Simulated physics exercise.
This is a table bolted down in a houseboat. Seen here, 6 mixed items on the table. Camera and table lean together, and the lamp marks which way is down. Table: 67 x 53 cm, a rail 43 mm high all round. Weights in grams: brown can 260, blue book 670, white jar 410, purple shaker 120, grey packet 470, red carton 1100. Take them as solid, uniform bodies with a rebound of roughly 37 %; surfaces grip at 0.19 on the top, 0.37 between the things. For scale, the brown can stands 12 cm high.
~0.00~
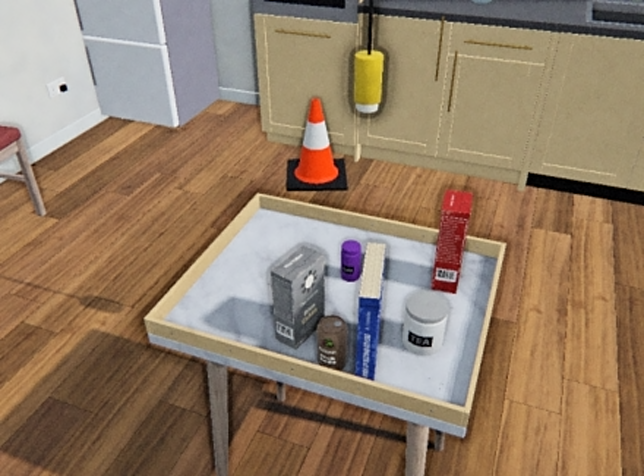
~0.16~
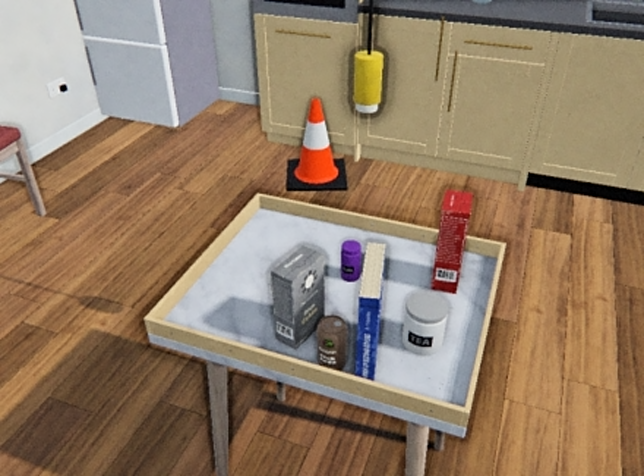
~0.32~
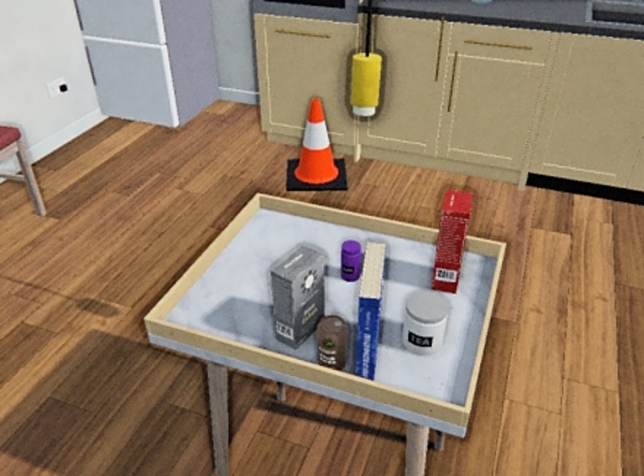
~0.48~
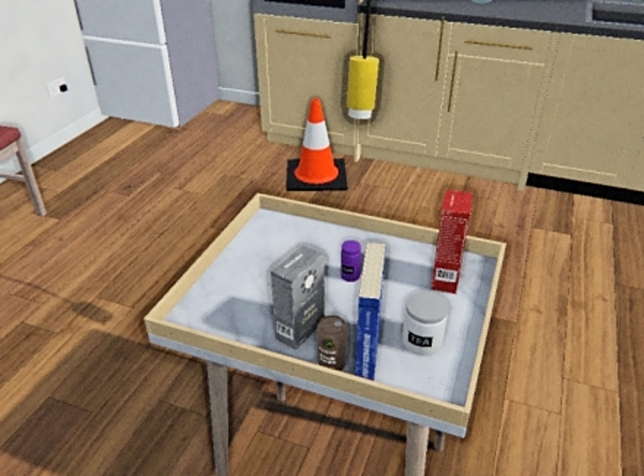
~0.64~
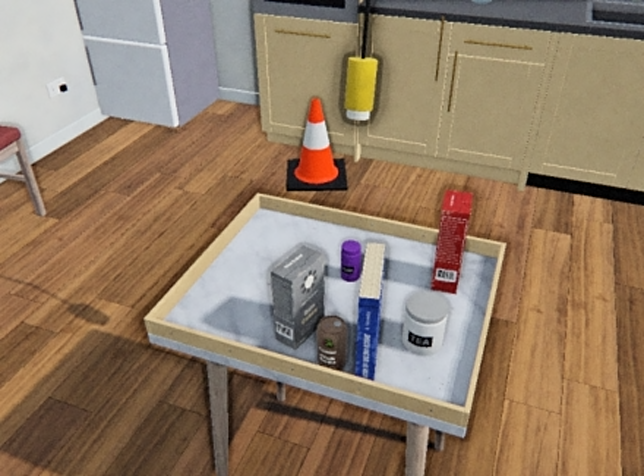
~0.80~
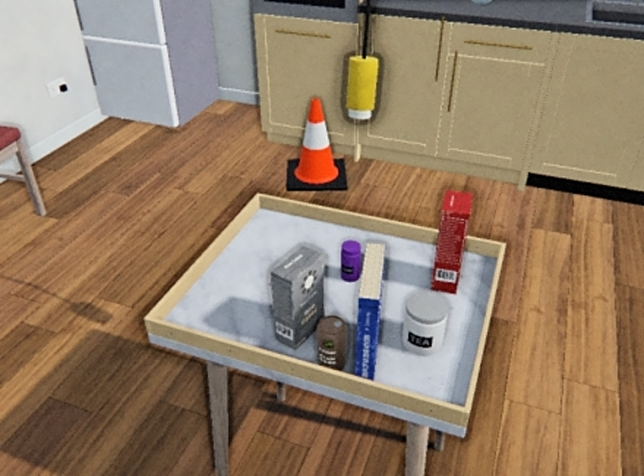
In a room with wooden flooring and pale cabinets, a rimmed table holds a grey packet, brown can, purple shaker, blue book, white jar and red carton. The hanging yellow cylinder starts near the cabinets, shifts slightly left, then stays nearly still, while the six tabletop items show no visible movement.
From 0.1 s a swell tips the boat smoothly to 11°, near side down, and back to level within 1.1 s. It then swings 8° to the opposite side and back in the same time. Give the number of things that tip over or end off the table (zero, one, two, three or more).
Lost: Not one.
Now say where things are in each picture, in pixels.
Boat level; brown can (332, 345); blue book (370, 314), in the first picture.
Boat level; grey packet (299, 298); red carton (451, 243), in the second picture.
Boat heeled 4°, near side down; white jar (425, 324); purple shaker (351, 261), in the third picture.
Boat heeled 9°, near side down; grey packet (299, 298); red carton (451, 243), in the fourth picture.
Boat heeled 11°, near side down; white jar (425, 324); purple shaker (351, 261), in the fifth picture.
Boat heeled 9°, near side down; brown can (332, 346); blue book (370, 315), in the sixth picture.
After 1.10 s, boat heeled 1°, near side down.
After 1.70 s, boat heeled 8°, far side down.
After 2.10 s, boat heeled 2°, far side down.
After 2.60 s, boat level.
At rest (2.8 s), all 6 in place, give or take 5 cm. Seen from the same camera at the end, brown can near (332, 346), blue book near (370, 315).
